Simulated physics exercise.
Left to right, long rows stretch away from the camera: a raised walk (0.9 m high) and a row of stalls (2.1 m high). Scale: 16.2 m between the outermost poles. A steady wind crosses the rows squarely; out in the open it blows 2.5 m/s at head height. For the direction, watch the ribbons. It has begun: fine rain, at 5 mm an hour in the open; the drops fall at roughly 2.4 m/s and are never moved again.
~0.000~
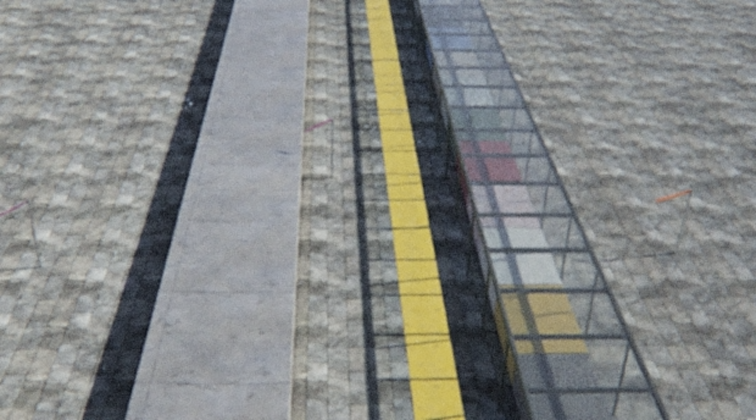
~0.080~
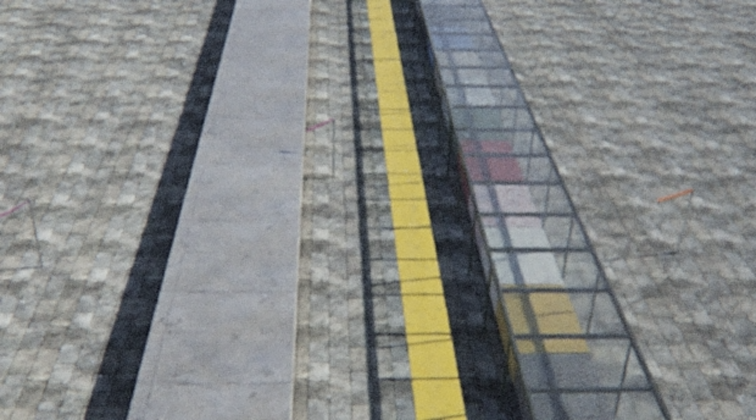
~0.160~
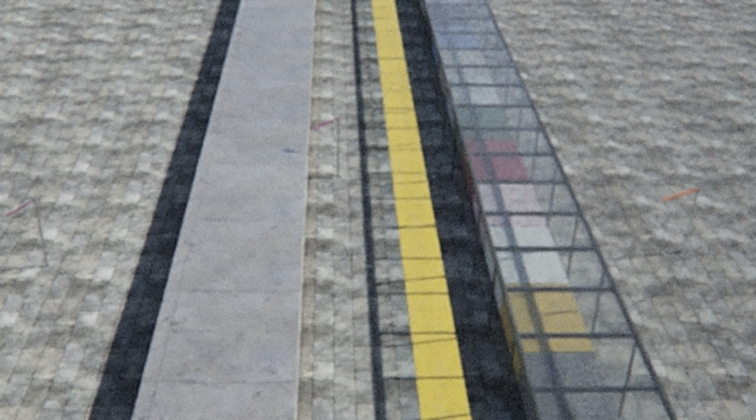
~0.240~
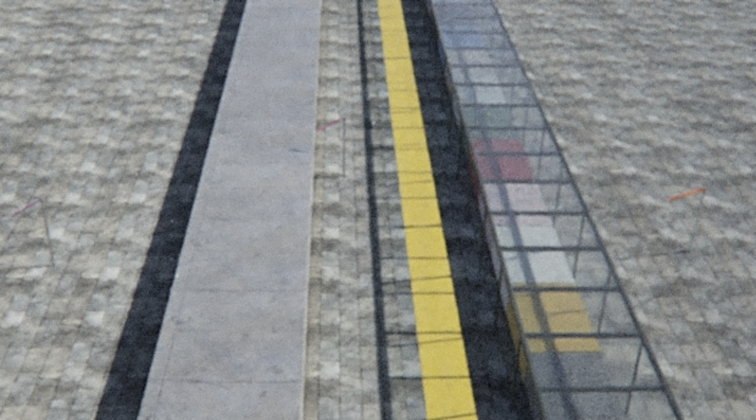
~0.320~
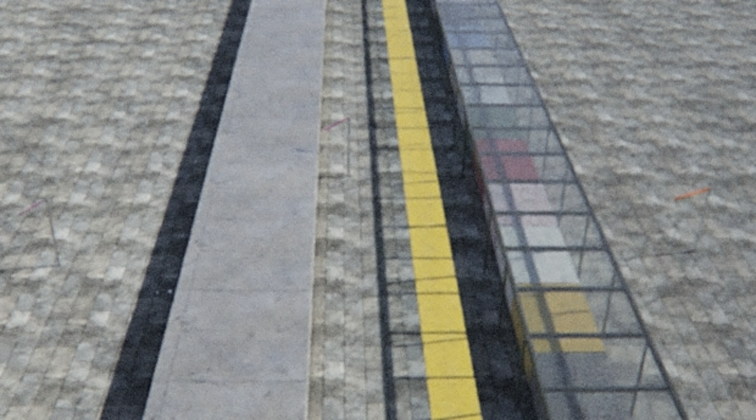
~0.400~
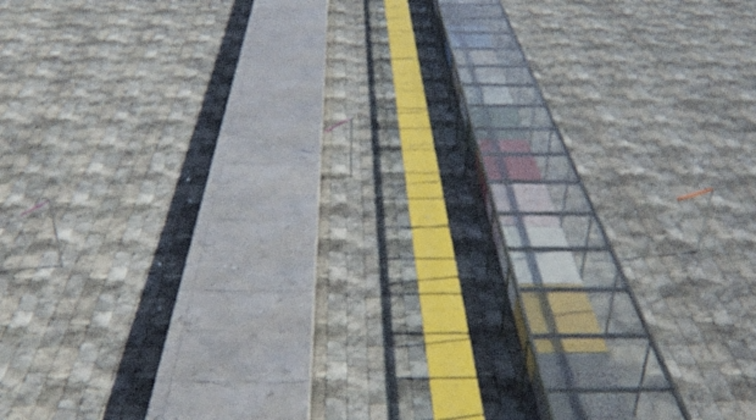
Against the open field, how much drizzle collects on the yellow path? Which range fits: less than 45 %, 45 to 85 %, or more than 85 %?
That spot gets less than 45 % of the open amount.
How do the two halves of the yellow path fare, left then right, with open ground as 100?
Left roughly 50 per cent, right roughly 0 per cent.
After 10 minutes open ground has 0.8 mm and the yellow path 0.2 mm.
After 30 minutes open ground has 2.5 mm and the yellow path 0.6 mm.
After 60 minutes open ground has 5.0 mm and the yellow path 1.2 mm, so the yellow path has 24 % of the open amount; the left half of it has 48 %, the right half 0 %.
